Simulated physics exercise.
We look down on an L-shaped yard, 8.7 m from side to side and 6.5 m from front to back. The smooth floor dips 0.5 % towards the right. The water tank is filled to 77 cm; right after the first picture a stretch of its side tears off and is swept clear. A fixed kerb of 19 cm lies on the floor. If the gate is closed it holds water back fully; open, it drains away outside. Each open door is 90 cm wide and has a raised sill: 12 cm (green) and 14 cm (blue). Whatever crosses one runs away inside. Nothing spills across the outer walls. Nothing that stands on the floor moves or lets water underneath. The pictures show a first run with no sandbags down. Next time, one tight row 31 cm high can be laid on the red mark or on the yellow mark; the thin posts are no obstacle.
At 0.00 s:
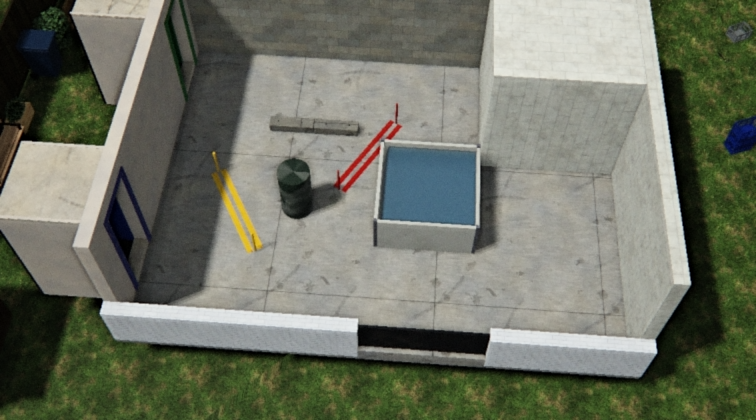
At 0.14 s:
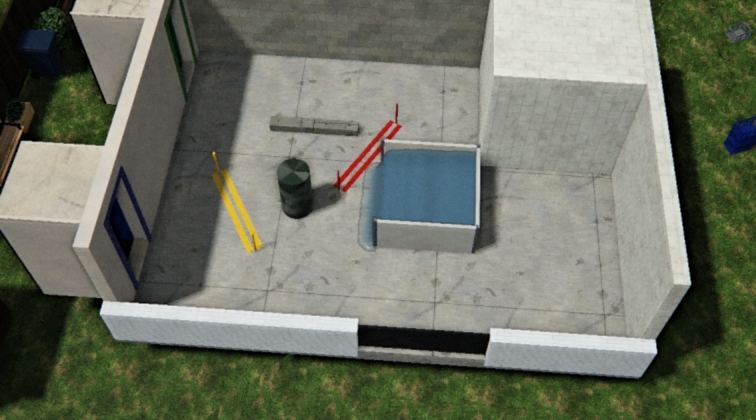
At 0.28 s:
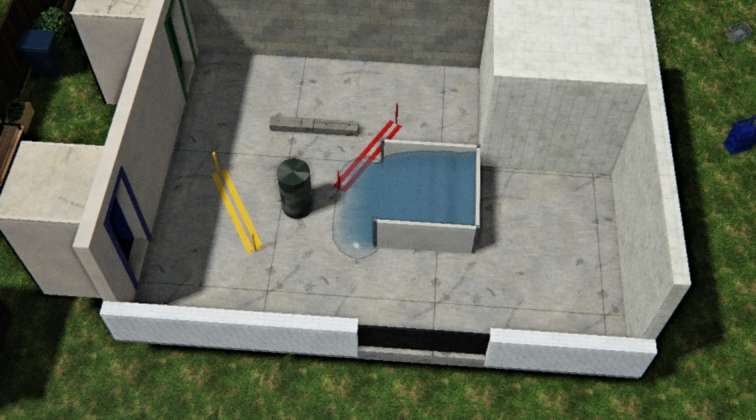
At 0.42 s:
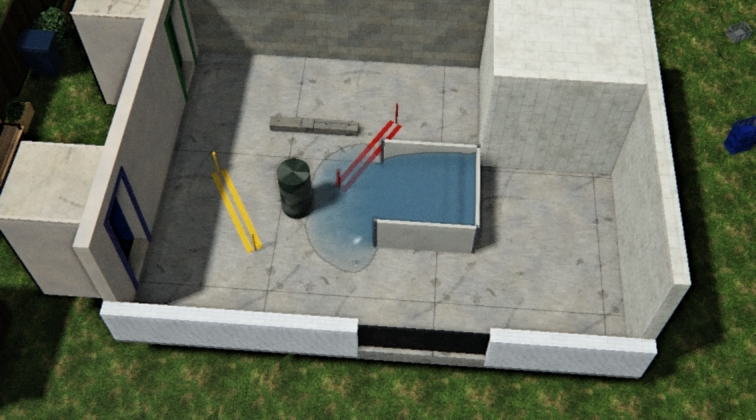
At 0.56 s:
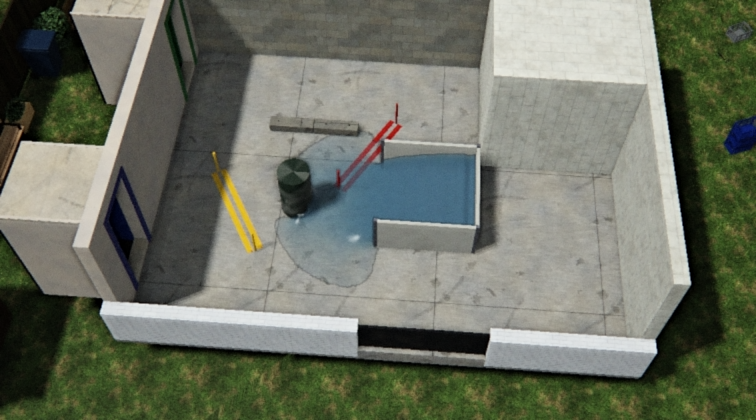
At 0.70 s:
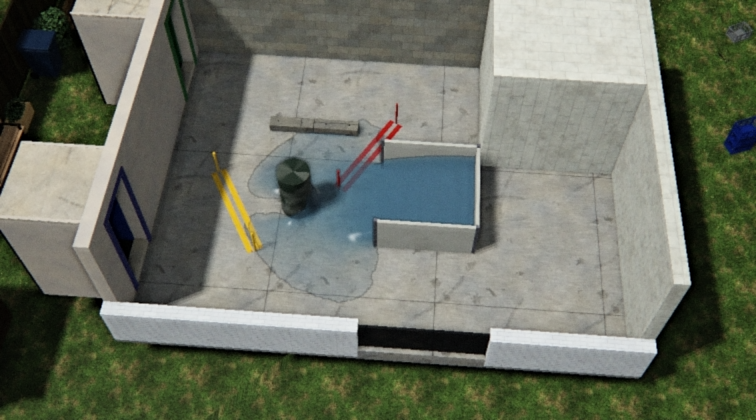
Water pours from the open left side of a tank and spreads around a dark barrel.
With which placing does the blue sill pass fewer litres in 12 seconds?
The yellow mark.
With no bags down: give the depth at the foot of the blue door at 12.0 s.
Some 2.5 cm.
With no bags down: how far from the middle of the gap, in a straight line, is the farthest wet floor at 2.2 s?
Some 5.6 m out.
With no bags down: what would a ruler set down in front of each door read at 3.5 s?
In cm: Green 10, blue 19.
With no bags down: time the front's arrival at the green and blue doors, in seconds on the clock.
Arrival: Green 1.8 s, blue 1.4 s.
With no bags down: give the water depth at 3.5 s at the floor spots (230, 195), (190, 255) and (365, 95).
In that order: 7, 15 and 0 cm.
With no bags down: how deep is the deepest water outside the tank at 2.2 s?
About 38 cm.
After 1.4 s water covers 30 % of the floor and is deepest (44 cm) near (320, 205) in the run without bags; in at the blue door, 0 L with no bags, 0 L with the row on red, 0 L on yellow.
After 2.2 s water covers 40 % of the floor and is deepest (38 cm) near (139, 321) in the run without bags; in at the blue door, 5 L with no bags, 4 L with the row on red, 0 L on yellow.
After 3.5 s water covers 45 % of the floor and is deepest (26 cm) near (152, 234) in the run without bags; in at the blue door, 23 L with no bags, 40 L with the row on red, 3 L on yellow.
After 7.0 s water covers 80 % of the floor and is deepest (12 cm) near (302, 144) in the run without bags; in at the blue door, 34 L with no bags, 46 L with the row on red, 5 L on yellow.
After 12.0 s water covers 95 % of the floor and is deepest (11 cm) near (454, 168) in the run without bags; in at the blue door, 34 L with no bags, 46 L with the row on red, 5 L on yellow.
